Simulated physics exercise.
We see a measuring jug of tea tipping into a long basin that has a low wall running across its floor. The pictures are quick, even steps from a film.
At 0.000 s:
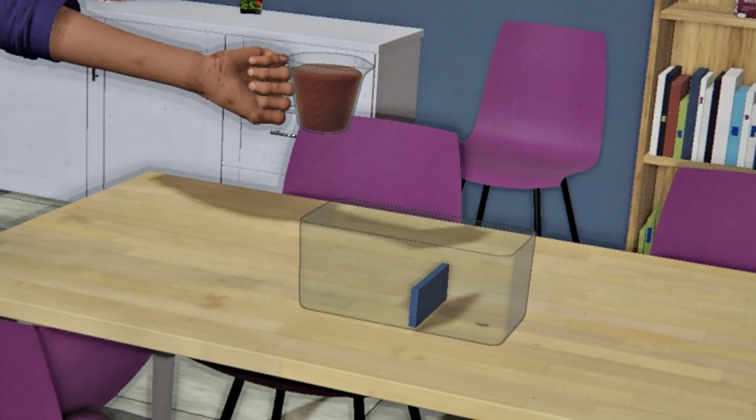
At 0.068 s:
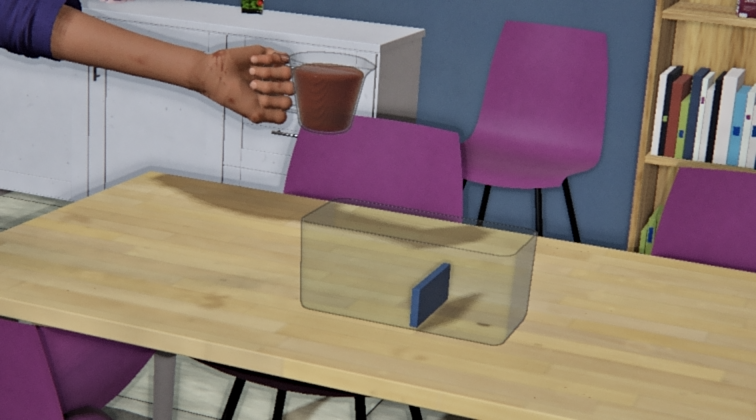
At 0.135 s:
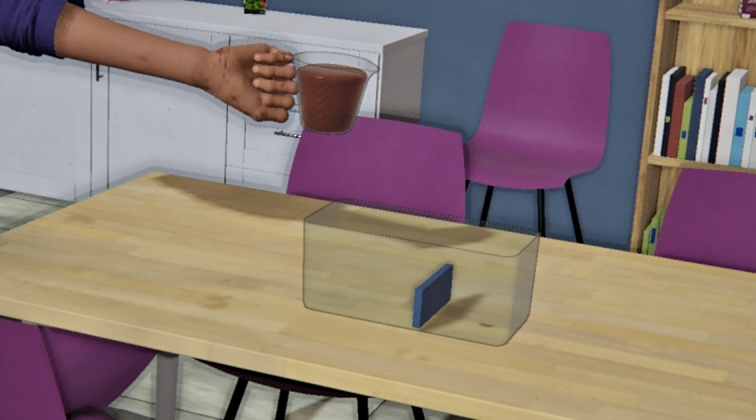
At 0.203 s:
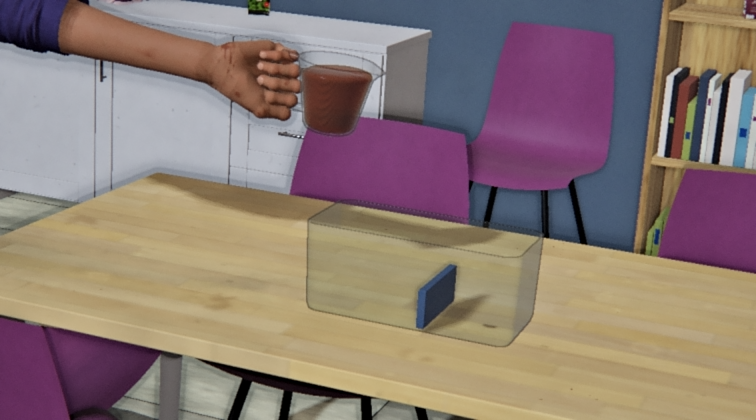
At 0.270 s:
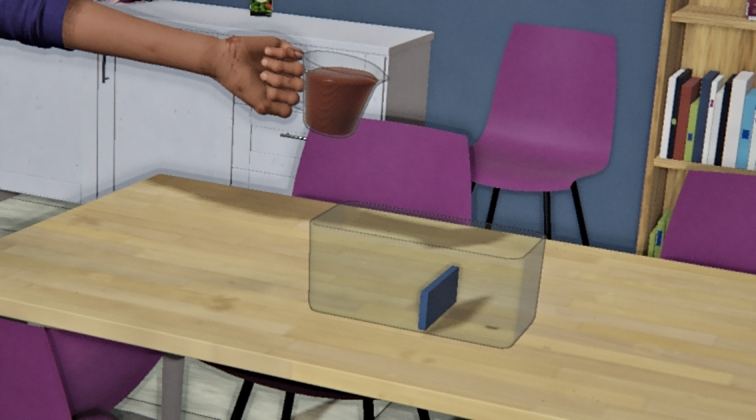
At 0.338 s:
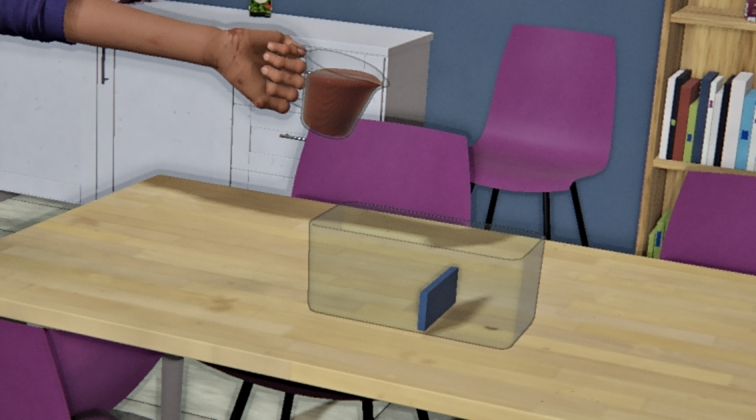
The clip opens on a hand at the left holding a clear jug of reddish-brown tea upright above a wooden table, where a long see-through basin contains a low blue wall. The jug starts to tilt slightly, then leans a little further to the right, its tea still inside.
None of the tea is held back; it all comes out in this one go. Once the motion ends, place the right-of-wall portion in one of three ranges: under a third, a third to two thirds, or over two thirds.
The share right of the wall will be small, below one third.
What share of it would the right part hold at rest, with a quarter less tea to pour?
Estimated share: Close to 5 per cent.
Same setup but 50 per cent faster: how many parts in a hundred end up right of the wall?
5 per cent or thereabouts.
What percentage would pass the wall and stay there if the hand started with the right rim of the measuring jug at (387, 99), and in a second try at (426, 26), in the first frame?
15 and 90 per cent.
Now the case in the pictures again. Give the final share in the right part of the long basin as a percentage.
Roughly 5 %.
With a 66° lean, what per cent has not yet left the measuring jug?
Remaining fraction: Approx. 65 %.
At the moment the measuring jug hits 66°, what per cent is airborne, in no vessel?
Roughly 25 percent.
A moment on, the measuring jug is tipped part way and 63 per cent is still to pour, 14 is left of the wall and 0 right of it.
Next, the measuring jug is tipped on its side and 11 per cent is still to pour, 73 is left of the wall and 1 right of it.
Then the measuring jug is tipped right over and 0 per cent is still to pour, 94 is left of the wall and 3 right of it.
Later the measuring jug is tipped right over and 0 per cent is still to pour, 94 is left of the wall and 3 right of it.
At rest 94 per cent lies left of the wall, 3 right of it and 4 outside.
